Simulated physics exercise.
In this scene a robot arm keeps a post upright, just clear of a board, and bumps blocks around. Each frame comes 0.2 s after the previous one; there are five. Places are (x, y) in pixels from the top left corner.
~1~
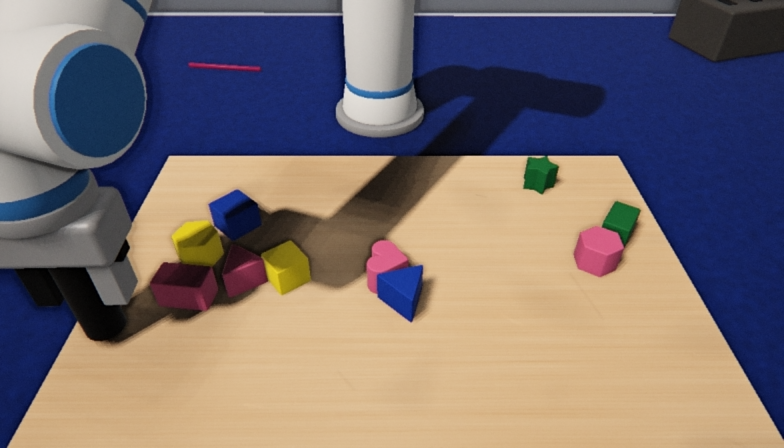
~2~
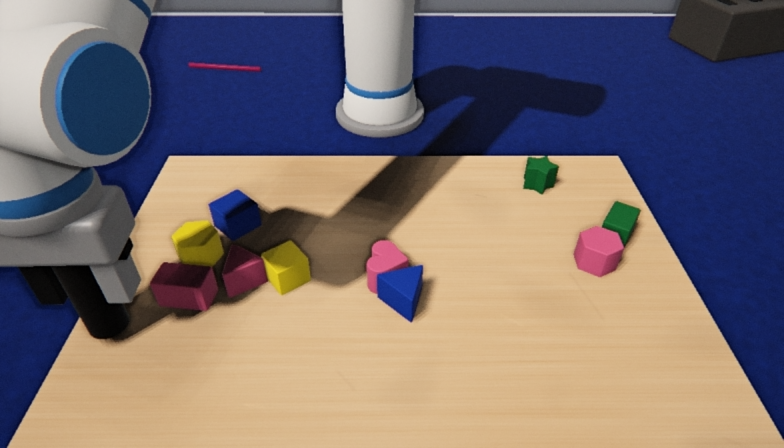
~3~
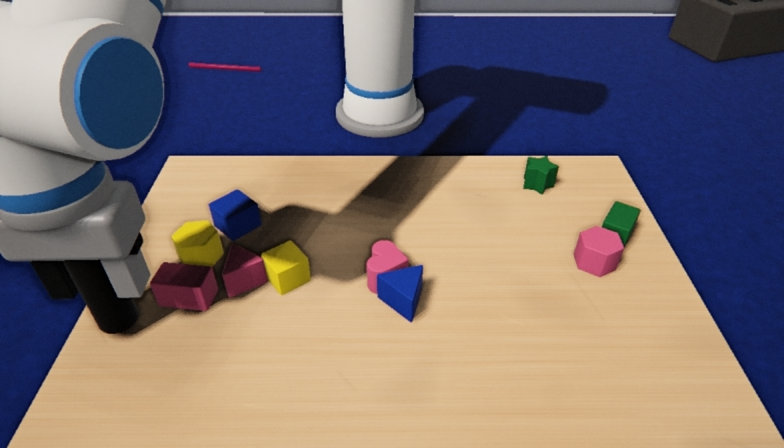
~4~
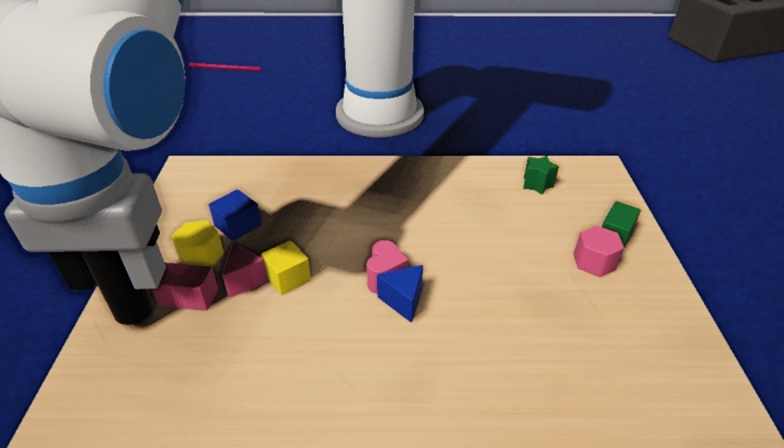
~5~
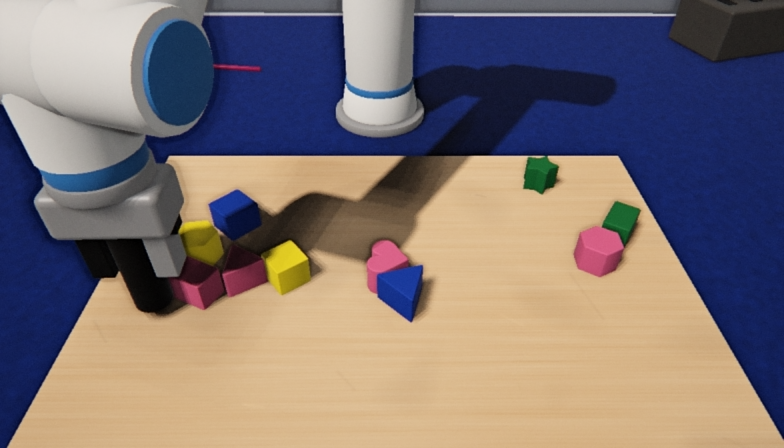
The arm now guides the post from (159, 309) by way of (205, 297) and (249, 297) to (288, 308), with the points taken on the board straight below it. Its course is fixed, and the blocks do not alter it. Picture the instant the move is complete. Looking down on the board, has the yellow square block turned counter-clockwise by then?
No - that is not the case.
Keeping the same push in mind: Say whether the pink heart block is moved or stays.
The block stays on its spot.
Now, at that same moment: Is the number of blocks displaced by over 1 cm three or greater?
I believe so.
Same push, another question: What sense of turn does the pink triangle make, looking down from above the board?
Direction: Anticlockwise.
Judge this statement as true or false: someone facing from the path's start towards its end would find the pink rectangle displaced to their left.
The statement is correct.
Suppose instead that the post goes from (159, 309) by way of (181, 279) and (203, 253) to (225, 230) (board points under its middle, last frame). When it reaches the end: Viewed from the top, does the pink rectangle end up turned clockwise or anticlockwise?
If we look at it from overhead, the pink rectangle pivots clockwise.
The first path, step by step. One third of the way, post at (202, 288); pink rectangle at (228, 257), turned 25° clockwise; pink triangle at (260, 252), turned 40° anticlockwise; yellow square block at (296, 249), turned 45° clockwise.
Two thirds of the way, post at (247, 288); pink rectangle at (257, 250); pink triangle at (286, 238), turned 55° anticlockwise; yellow square block at (315, 244), turned 40° clockwise.
At the end, post at (286, 299); pink rectangle at (259, 250); yellow hexagonal block still; pink triangle at (288, 235), turned 55° anticlockwise; yellow square block at (316, 244), turned 40° clockwise; pink heart block still.
